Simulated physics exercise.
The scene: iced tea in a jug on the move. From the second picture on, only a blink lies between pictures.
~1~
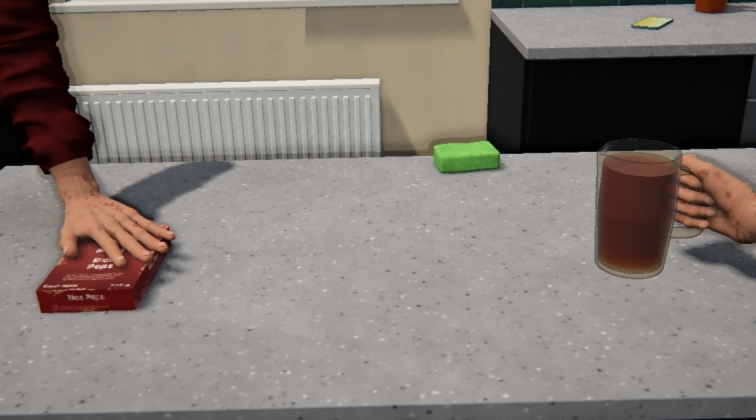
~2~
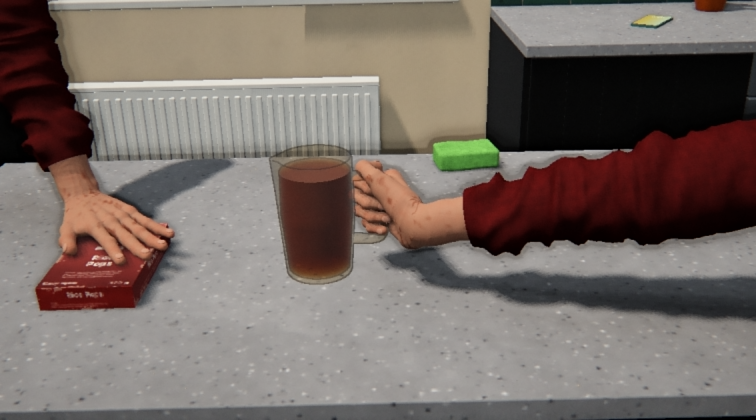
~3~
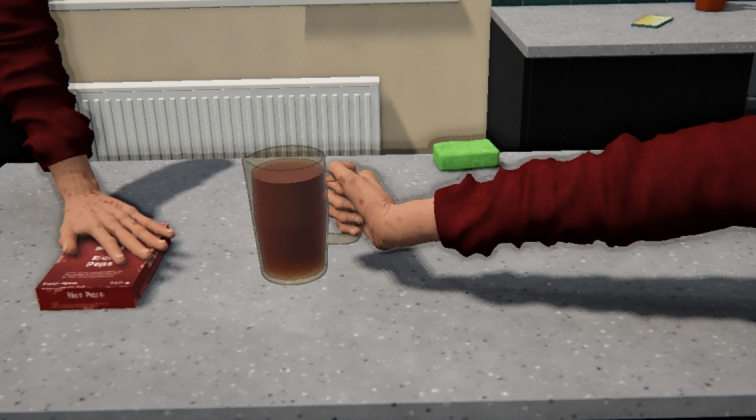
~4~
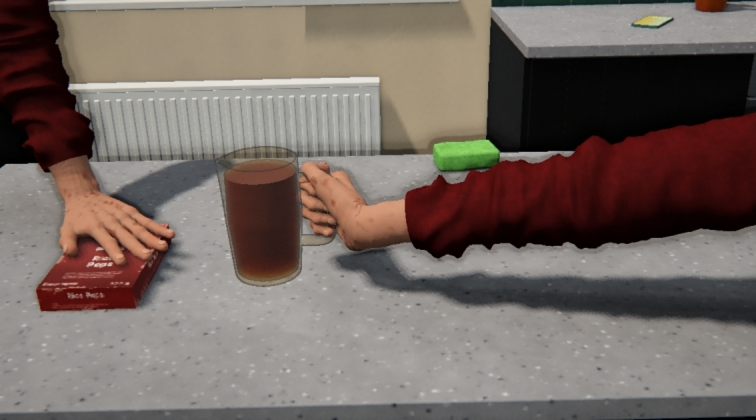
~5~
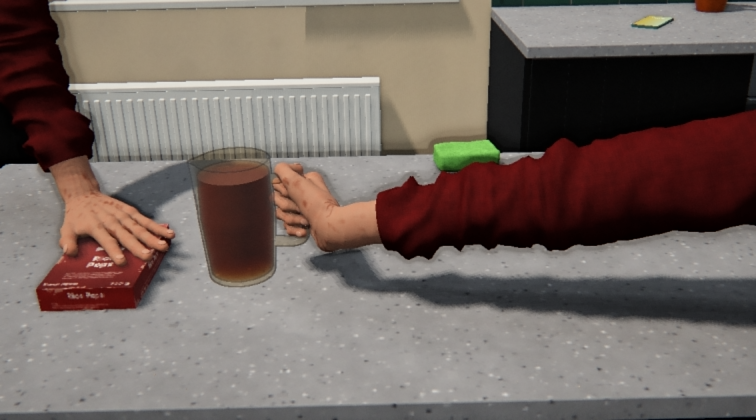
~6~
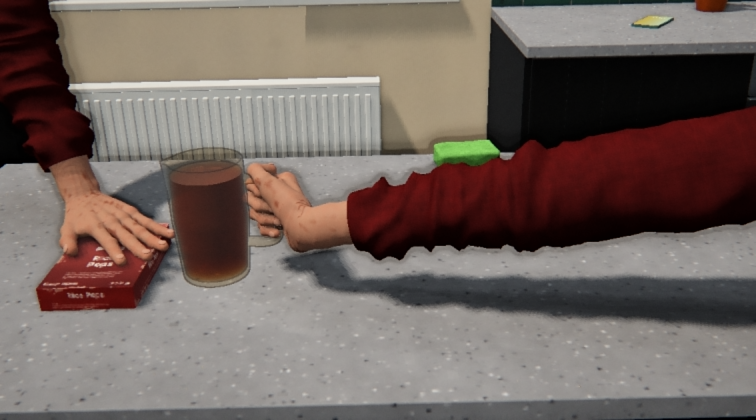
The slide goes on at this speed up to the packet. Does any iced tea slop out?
As it turns out, it spills.
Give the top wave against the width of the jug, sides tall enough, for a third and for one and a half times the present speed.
Roughly 15 per cent, then 55 per cent.
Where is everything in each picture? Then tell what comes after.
In the first picture, at rest; jug (636, 207) nearly full; packet (110, 265).
In the second picture, under way; jug nearly full, surface at (315, 171).
In the third picture, 25 px further; jug (291, 213) nearly full.
In the fourth picture, 25 px further; jug nearly full, surface at (260, 172).
In the fifth picture, 25 px further; jug (237, 215) nearly full.
In the sixth picture, 25 px further; jug nearly full, surface at (206, 174); packet (110, 263).
Next, the jug meets the packet.
After that, the iced tea surges up the wall; it has slopped over.
Finally, the jug stands at the packet; it has slopped over.
